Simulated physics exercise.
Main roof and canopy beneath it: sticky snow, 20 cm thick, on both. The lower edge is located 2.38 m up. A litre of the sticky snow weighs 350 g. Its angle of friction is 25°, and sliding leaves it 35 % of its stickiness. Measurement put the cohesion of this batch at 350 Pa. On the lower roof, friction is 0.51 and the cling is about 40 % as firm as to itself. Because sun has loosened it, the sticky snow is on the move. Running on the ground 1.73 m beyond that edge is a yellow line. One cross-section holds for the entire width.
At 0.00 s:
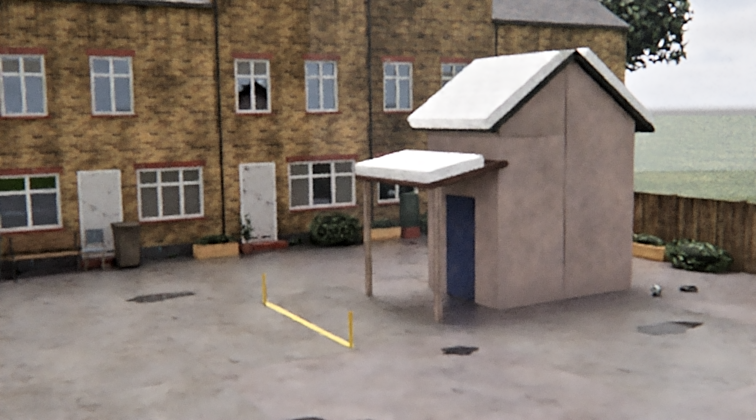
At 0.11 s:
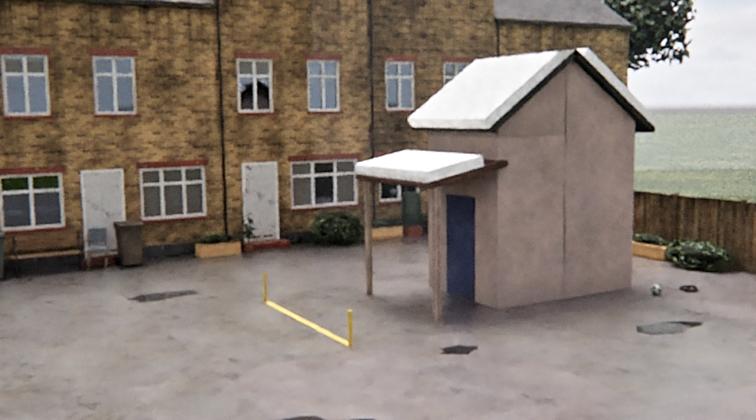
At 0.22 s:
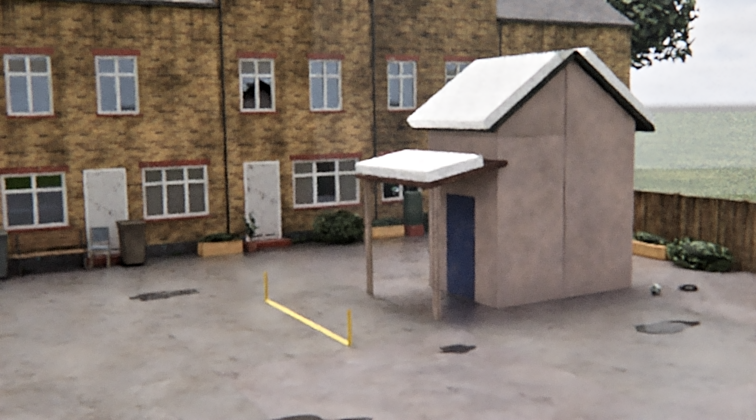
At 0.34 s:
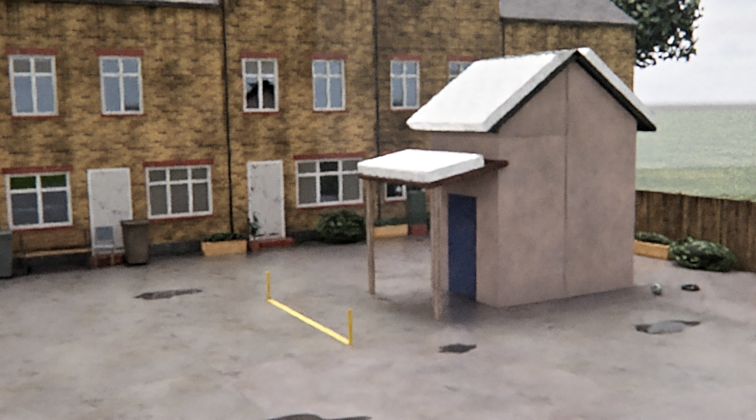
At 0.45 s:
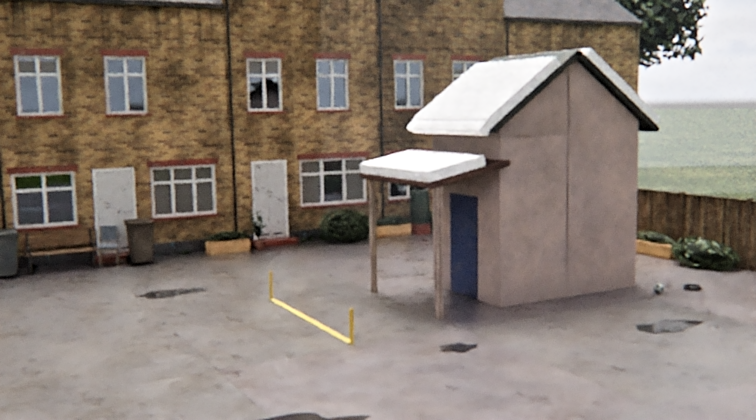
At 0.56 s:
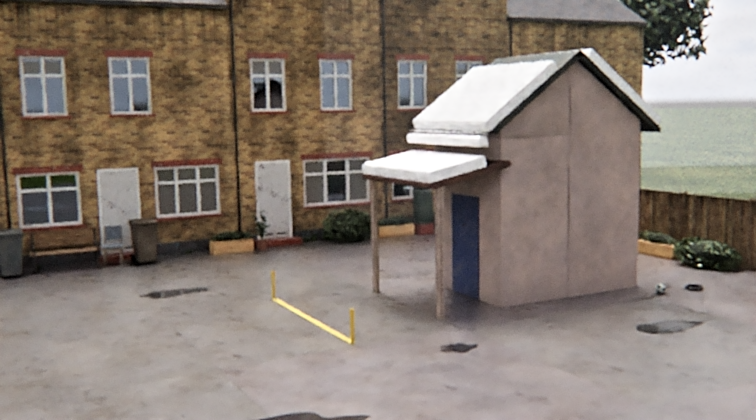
A small pinkish-grey building with thick white snow on its pitched roof and on a lower canopy stands in a grey paved yard, seen from slightly above. It has a blue door, with a low yellow line marker to its left, brick terraced houses behind, and a fence and green field at right. The upper snow slides slowly down and cracks near its lower edge, while the view drifts slightly.
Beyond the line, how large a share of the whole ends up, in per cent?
Roughly 0 per cent.
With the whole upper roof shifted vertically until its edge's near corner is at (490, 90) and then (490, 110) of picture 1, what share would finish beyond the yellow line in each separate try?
It would be 16 percent for the first setting and 8 percent for the second.
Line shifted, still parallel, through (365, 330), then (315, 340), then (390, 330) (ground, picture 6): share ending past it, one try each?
First try 2 per cent, second 0 per cent, third 8 per cent.
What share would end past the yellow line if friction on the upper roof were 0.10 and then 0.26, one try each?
14 %, then 4 %.
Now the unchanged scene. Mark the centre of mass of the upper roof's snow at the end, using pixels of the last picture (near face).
Near face, approx. (445, 210).
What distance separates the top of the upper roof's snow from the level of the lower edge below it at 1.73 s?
It sits some 0.8 m above the lower edge at that time.
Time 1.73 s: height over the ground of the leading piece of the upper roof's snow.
Close to 2.6 metres, I reckon.
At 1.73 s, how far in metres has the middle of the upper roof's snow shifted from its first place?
I'd reckon close to 1.8 m.
By 1.10 s, none is below the lower edge and 0 % is past the line.
By 1.73 s, none is below the lower edge and 0 % is past the line.
By 2.37 s, 19 % is below the lower edge and 0 % is past the line.
By 3.00 s, 26 % is below the lower edge and 0 % is past the line.
By 3.90 s, at the end, 27 % is below the lower edge and 0 % is past the line.
